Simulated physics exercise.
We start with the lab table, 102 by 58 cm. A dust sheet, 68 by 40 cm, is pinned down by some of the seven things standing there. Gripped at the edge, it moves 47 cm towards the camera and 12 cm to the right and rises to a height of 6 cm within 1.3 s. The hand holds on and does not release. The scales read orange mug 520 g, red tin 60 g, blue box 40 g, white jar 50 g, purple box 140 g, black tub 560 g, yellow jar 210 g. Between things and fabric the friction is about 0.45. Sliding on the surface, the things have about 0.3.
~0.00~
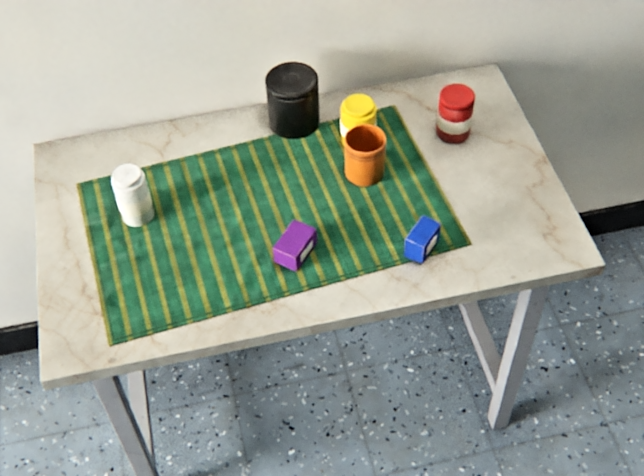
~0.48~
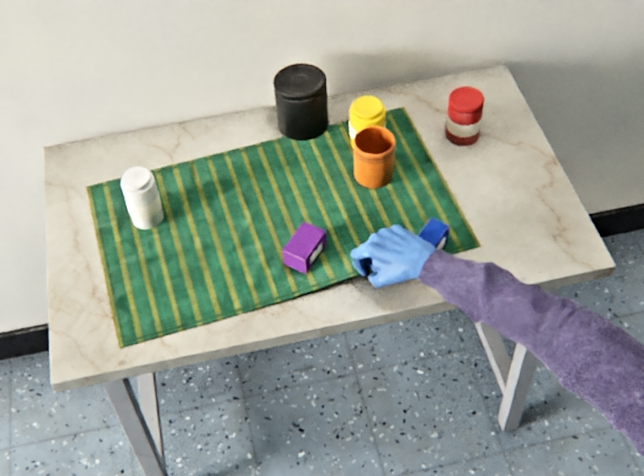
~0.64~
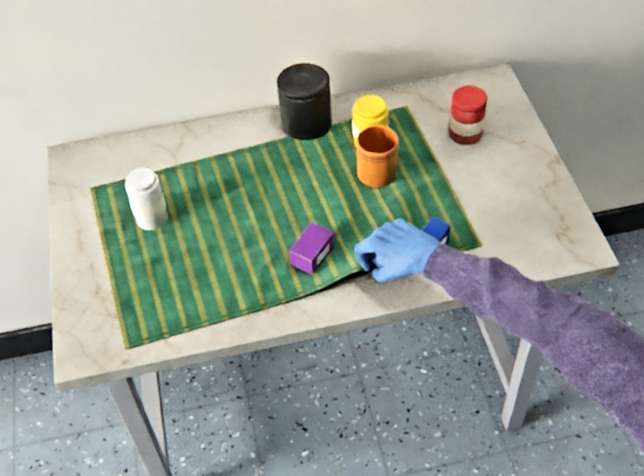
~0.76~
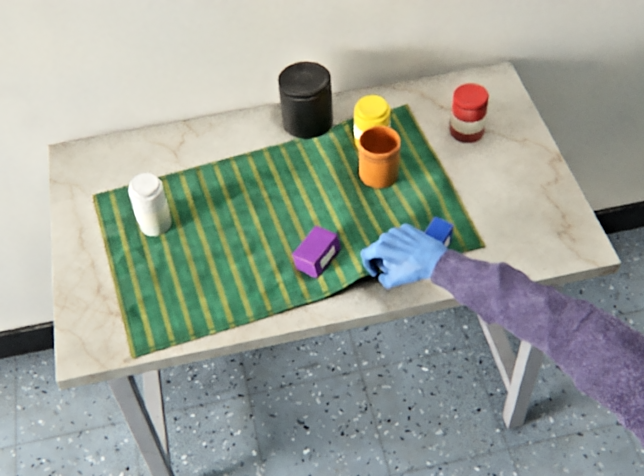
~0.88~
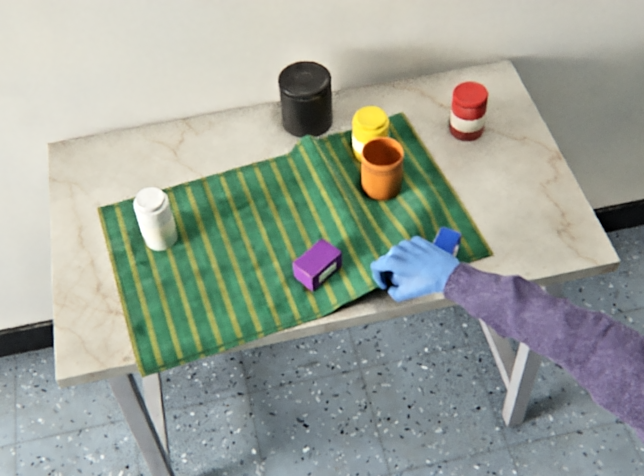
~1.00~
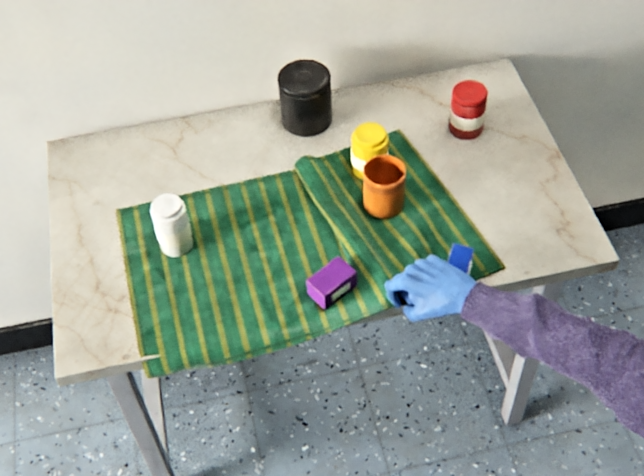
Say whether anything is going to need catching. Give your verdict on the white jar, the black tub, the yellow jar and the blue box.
White jar: Yes, it falls; black tub: No, it stays; yellow jar: Yes, it falls; blue box: Yes, it falls.
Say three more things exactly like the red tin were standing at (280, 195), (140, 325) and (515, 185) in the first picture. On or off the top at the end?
Log, in listed order - lost / lost / kept.
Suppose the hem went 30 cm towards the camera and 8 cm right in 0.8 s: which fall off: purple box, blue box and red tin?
So the purple box comes down, the blue box comes down, and the red tin does not fall.
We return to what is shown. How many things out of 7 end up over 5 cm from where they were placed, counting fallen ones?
That makes 5.
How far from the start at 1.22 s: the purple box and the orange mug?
Shift - purple box 20 cm, orange mug 20 cm.
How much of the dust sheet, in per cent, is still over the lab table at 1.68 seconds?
Near 0 in a hundred.
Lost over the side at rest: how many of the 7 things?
5 in all.
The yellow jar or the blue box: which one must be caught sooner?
The blue one.
At 1.2 s, 70 % of the dust sheet is still over the top; yellow jar 21 cm off its start, white jar 20 cm off its start, blue box 19 cm off its start.
At 1.5 s, 25 % of the dust sheet is still over the top; white jar 39 cm off its start, blue box over the edge, yellow jar 34 cm off its start.
At 1.7 s, 0 % of the dust sheet is still over the top; white jar over the edge, yellow jar 52 cm off its start at (429, 328), blue box over the edge.
At 1.9 s, 0 % of the dust sheet is still over the top; white jar over the edge, yellow jar over the edge, blue box over the edge.
At 3.5 s, 0 % of the dust sheet is still over the top; white jar over the edge, yellow jar over the edge, blue box over the edge, black tub 0 cm off its start at (304, 76).
